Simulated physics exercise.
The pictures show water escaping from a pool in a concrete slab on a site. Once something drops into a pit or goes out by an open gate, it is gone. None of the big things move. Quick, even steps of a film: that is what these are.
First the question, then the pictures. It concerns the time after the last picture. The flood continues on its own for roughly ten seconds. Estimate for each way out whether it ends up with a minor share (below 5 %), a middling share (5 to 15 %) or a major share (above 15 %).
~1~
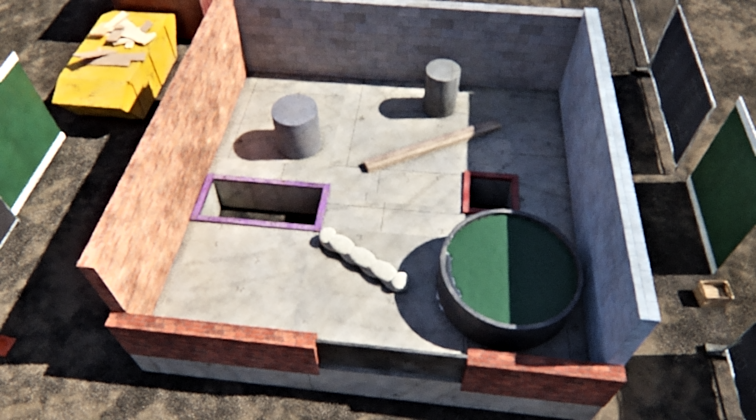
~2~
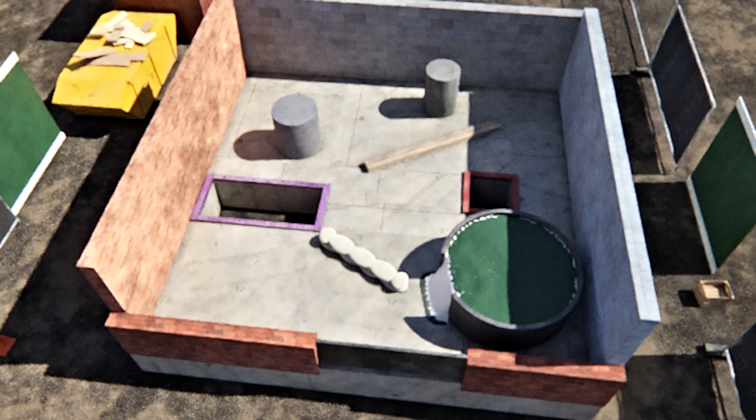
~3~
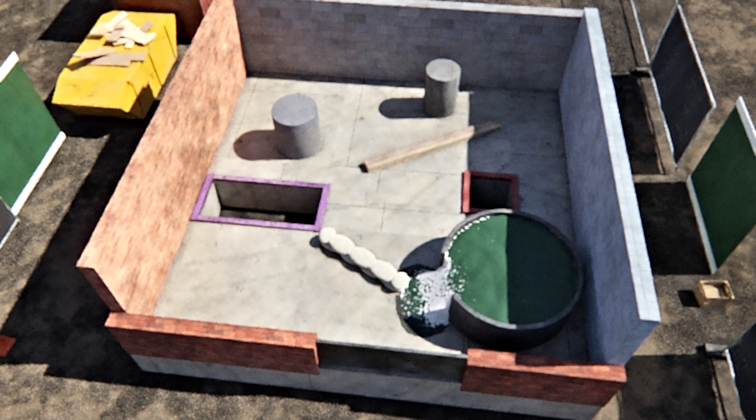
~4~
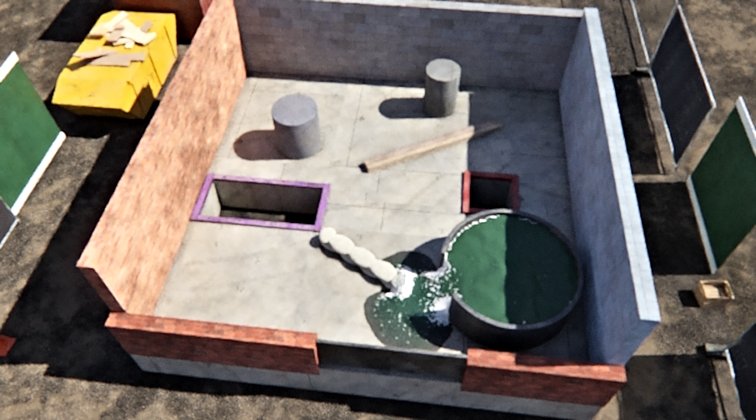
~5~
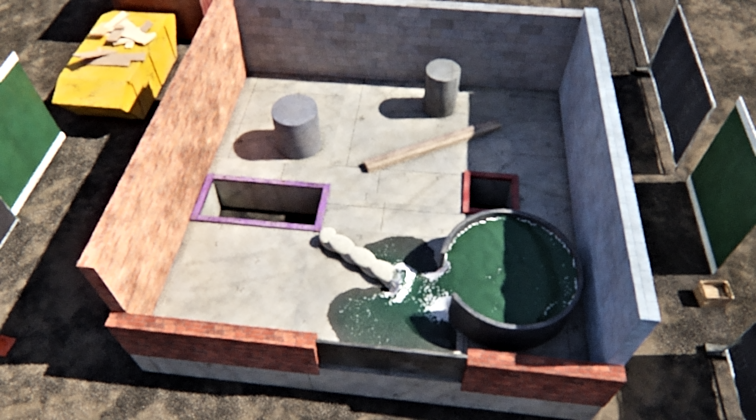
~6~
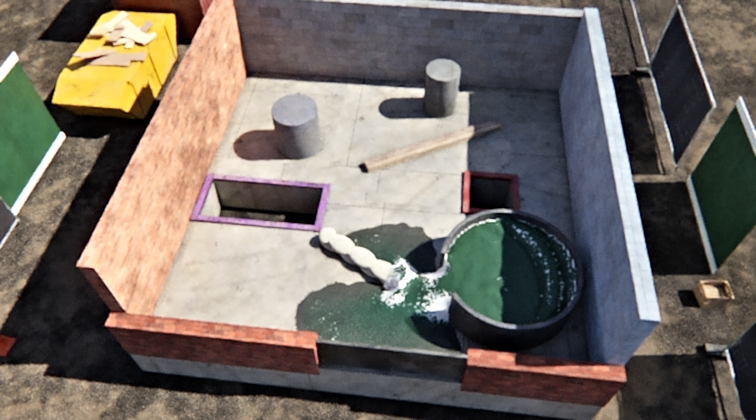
In order: The gate takes in a trifling amount - short of five per cent; the purple pit takes in a considerable amount - past fifteen per cent; the red pit takes in a trifling amount - short of five per cent.
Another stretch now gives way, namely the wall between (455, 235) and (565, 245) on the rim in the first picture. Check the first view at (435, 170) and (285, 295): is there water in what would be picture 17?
First point: Inundated; second point: Unwetted.
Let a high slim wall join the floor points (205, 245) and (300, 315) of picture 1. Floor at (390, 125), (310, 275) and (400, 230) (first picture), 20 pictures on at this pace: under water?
Point by point: First spared, next swamped, last swamped.
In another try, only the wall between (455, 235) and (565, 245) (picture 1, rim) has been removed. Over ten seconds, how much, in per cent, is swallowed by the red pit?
Share to the red pit: 30 in a hundred.
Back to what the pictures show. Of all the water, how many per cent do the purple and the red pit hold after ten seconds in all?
I reckon close to 28 % and close to 0 % respectively.
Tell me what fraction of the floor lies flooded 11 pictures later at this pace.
Close to 35 percent, by my reckoning.
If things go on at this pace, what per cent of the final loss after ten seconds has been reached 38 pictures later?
About 65 per cent.
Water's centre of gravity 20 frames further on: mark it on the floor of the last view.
Close to (384, 279), I reckon.
A moment on, water covers 20 % of the floor; the gate 0 %, the purple pit 0 %, the red pit 0 %.
Next, water covers 35 % of the floor; the gate 0 %, the purple pit 1 %, the red pit 0 %.
Then, water covers 45 % of the floor; the gate 0 %, the purple pit 4 %, the red pit 0 %.
Later, water covers 60 % of the floor; the gate 0 %, the purple pit 17 %, the red pit 0 %.
In the end, water covers 70 % of the floor; the gate 0 %, the purple pit 27 %, the red pit 0 %.
